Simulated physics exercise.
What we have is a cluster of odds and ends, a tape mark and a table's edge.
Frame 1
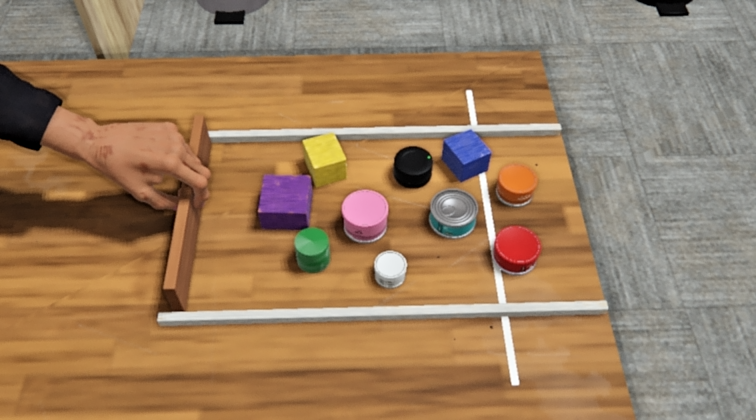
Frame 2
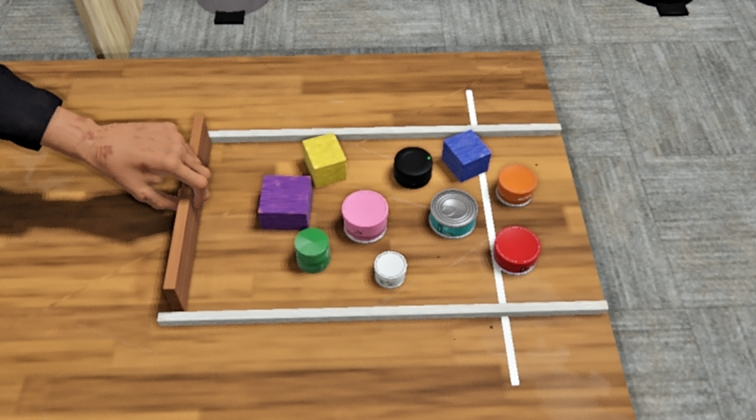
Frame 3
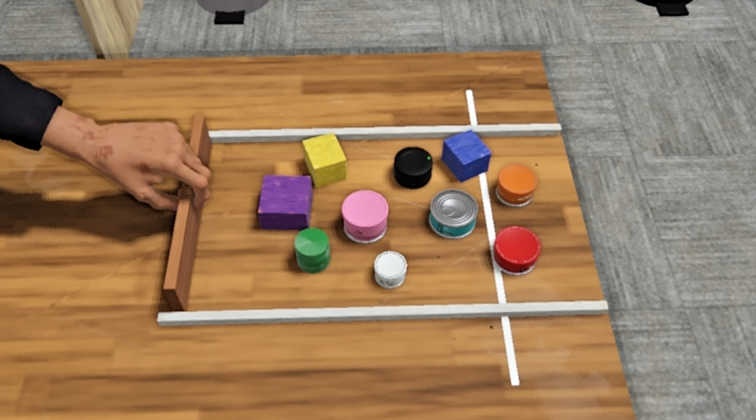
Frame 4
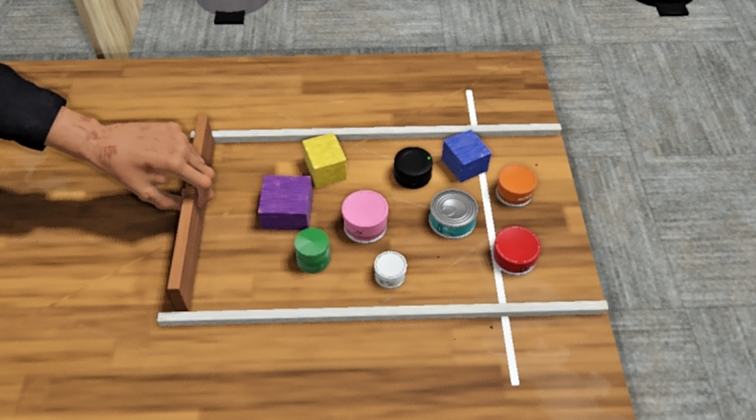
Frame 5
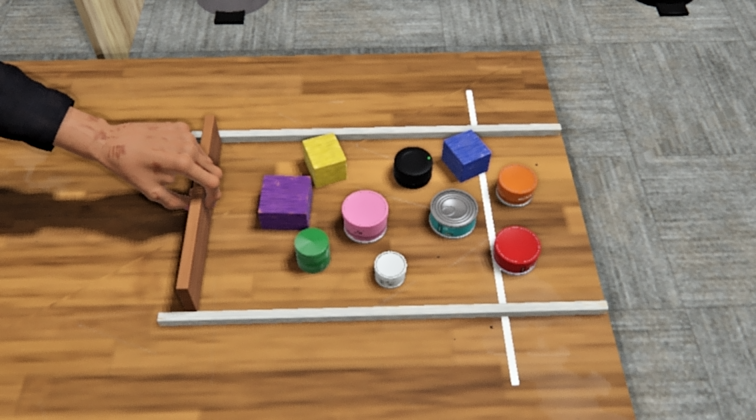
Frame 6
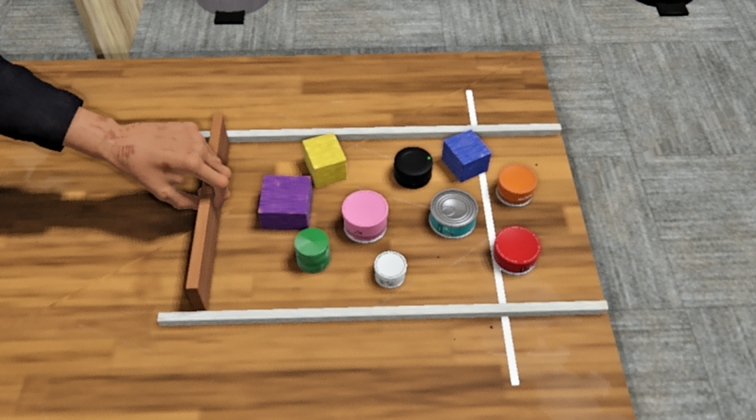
Hand sliding a wooden board slightly right across a table toward untouched colourful blocks and round containers between two pale rails.
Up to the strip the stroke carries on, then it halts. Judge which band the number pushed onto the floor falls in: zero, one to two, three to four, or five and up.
It falls in the one to two band.
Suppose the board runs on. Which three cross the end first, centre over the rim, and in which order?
Order: Turquoise pot, then orange tin, then pink pot.
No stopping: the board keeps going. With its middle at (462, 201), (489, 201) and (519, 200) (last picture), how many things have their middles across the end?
Place by place: 0, 1 and 3.
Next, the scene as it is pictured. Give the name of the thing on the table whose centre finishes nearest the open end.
Orange tin.
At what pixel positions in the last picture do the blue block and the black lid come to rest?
The first comes to rest at (542, 139), and the second at (535, 168).
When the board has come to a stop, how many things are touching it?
The count in contact is 4.
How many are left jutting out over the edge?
Expected count: 1.
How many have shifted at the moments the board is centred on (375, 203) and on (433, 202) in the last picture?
I get 7 at the one place and 9 at the other.
Soon after, none off yet; orange tin at rest near (516, 186); red tin at rest near (516, 251); blue block at rest near (466, 156).
At rest, the number that fall off is one or two; fallen, turquoise pot.
